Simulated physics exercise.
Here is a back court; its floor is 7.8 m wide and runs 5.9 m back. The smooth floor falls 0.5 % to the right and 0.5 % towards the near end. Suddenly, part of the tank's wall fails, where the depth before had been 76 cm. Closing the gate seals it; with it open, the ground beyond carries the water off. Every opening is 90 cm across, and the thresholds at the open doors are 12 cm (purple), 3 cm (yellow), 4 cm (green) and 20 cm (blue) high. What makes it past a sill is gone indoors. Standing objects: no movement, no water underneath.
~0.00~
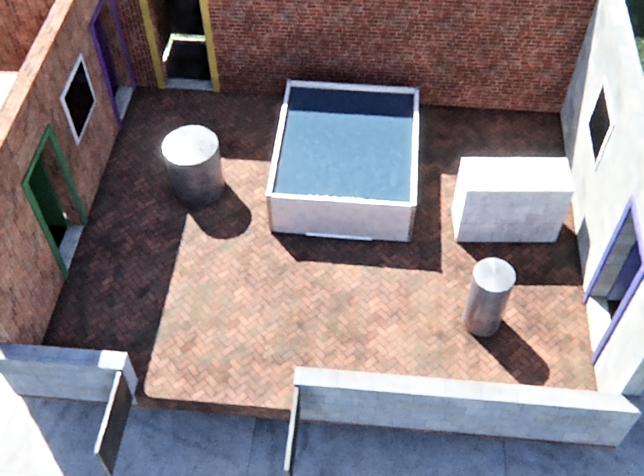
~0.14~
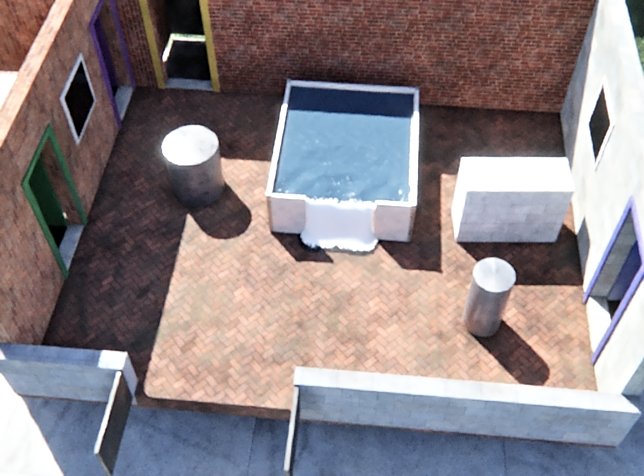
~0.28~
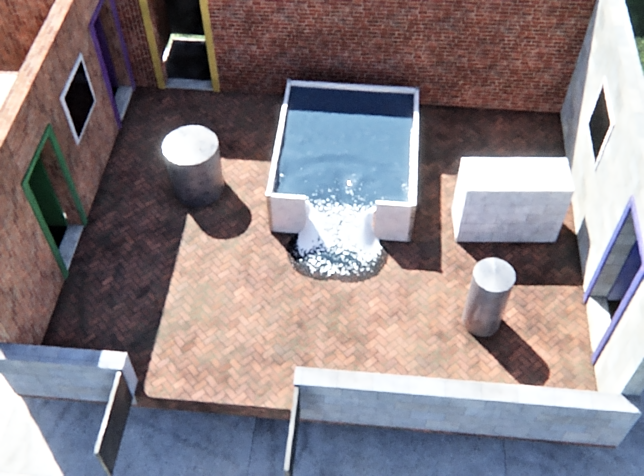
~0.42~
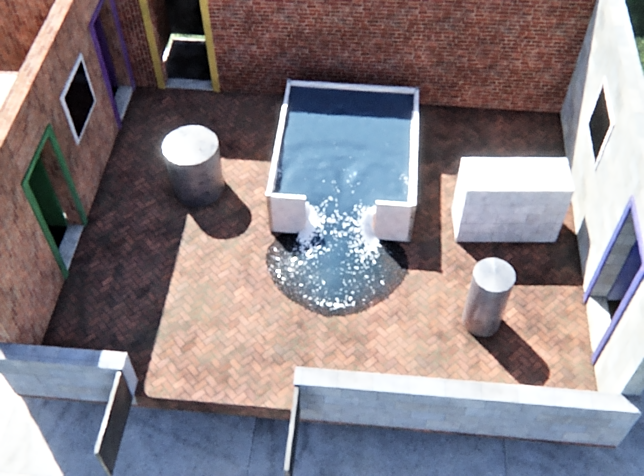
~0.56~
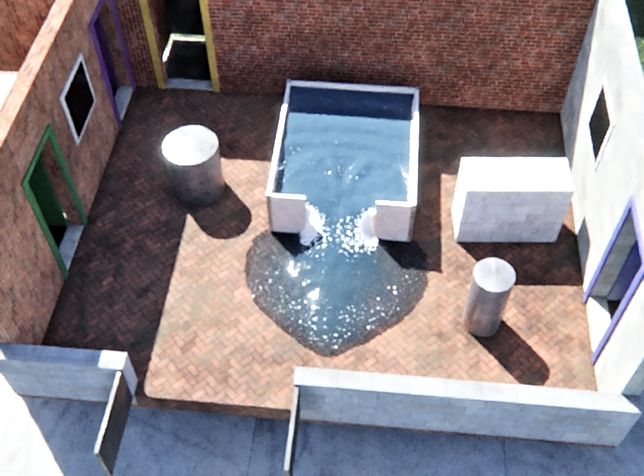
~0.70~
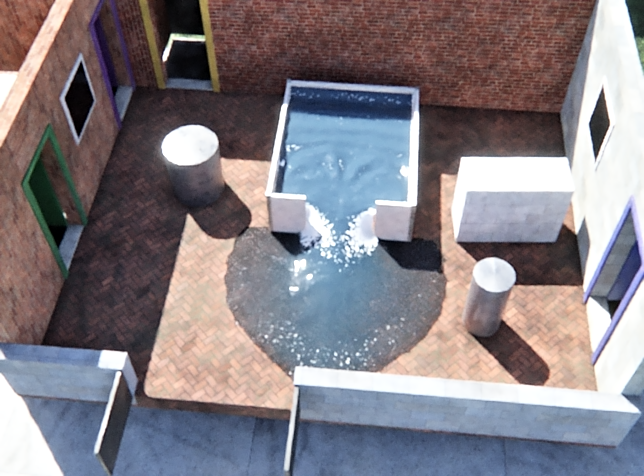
In a brick-paved courtyard, part of the front wall of a full tank gave way, and water gushed out through the gap, spreading in a widening pool across the floor to the low front wall.
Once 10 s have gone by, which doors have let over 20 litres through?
Taking each door: The purple door has not let over 20 litres through; the yellow door has not let over 20 litres through; the green door has not let over 20 litres through; the blue door has not let over 20 litres through.
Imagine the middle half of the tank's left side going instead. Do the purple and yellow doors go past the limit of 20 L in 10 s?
Well, against that limit, at purple it's too much, and at yellow it's too much.
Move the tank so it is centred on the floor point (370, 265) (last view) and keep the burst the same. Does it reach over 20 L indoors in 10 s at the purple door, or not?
Lab note: Purple door limit not exceeded.
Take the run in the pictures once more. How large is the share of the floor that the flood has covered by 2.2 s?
Wet share: About 35 %.
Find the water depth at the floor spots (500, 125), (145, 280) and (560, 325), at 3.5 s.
Approximately 0, 1 and 15 centimetres, going through them in turn.
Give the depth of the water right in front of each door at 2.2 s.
Centimetres: Purple 0 / yellow 0 / green 0 / blue 0.
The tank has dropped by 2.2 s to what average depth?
I'd put the average depth near 47 cm.
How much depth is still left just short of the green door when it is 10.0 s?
It's some 1.5 centimetres deep.
After 1.4 s water covers 25 % of the floor and is deepest (48 cm) near (335, 237); purple door not reached, yellow door not reached, green door not reached, blue door not reached.
After 2.2 s water covers 35 % of the floor and is deepest (40 cm) near (335, 237); purple door not reached, yellow door not reached, green door not reached, blue door not reached.
After 3.5 s water covers 40 % of the floor and is deepest (32 cm) near (575, 417); purple door not reached, yellow door not reached, green door not reached, blue door 19 cm at the sill, 0 L in.
After 6.0 s water covers 60 % of the floor and is deepest (22 cm) near (589, 418); purple door not reached, yellow door not reached, green door 2 cm at the sill, 0 L in, blue door 15 cm at the sill, 1 L in.
After 10.0 s water covers 80 % of the floor and is deepest (14 cm) near (575, 417); purple door not reached, yellow door not reached, green door 1 cm at the sill, 0 L in, blue door 14 cm at the sill, 1 L in.
